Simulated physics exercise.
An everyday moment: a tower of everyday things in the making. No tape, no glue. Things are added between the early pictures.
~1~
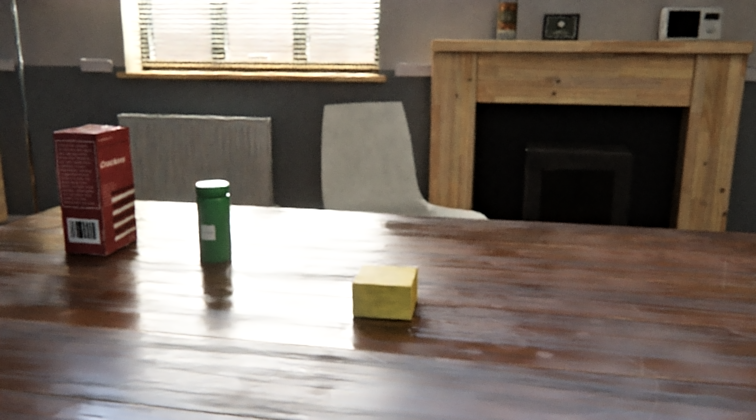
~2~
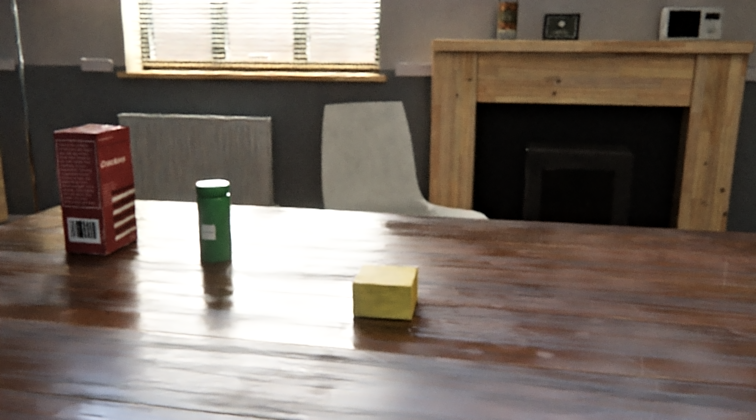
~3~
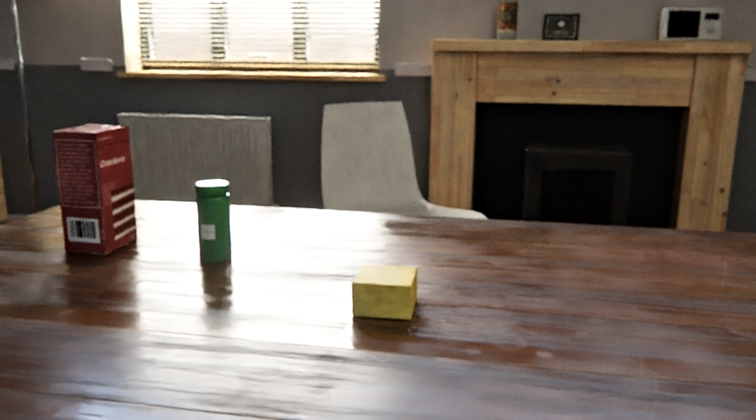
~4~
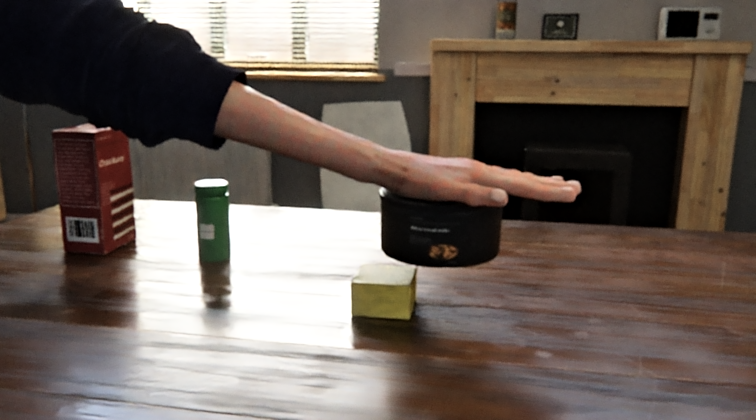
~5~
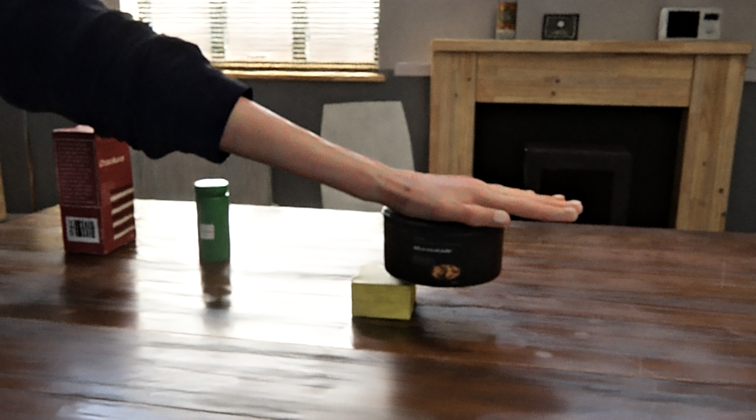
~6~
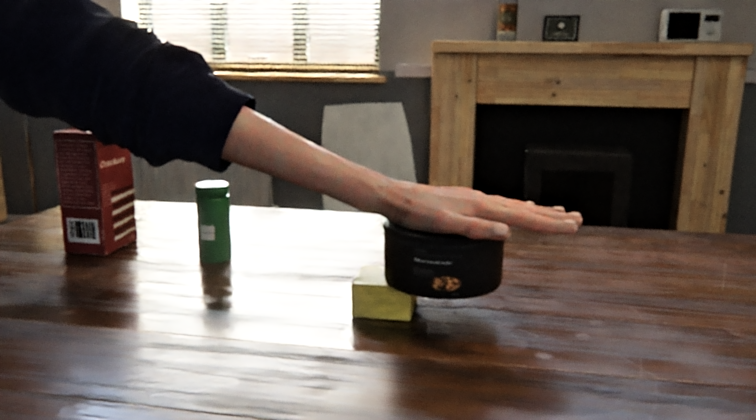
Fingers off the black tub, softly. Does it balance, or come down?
Here the pile comes apart.
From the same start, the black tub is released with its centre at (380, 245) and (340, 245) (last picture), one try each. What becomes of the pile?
First, it stays up; second, it comes apart.
Then, 0.20 s past the last view, black tub rocked 24° from its first pose near (453, 265).
Then, 0.30 s past the last view, black tub resting near (453, 265).
Finally, left askew, black tub; the other 3 still in place. Final places as the last picture's camera would see them, black tub near (453, 265). The pile gives way.
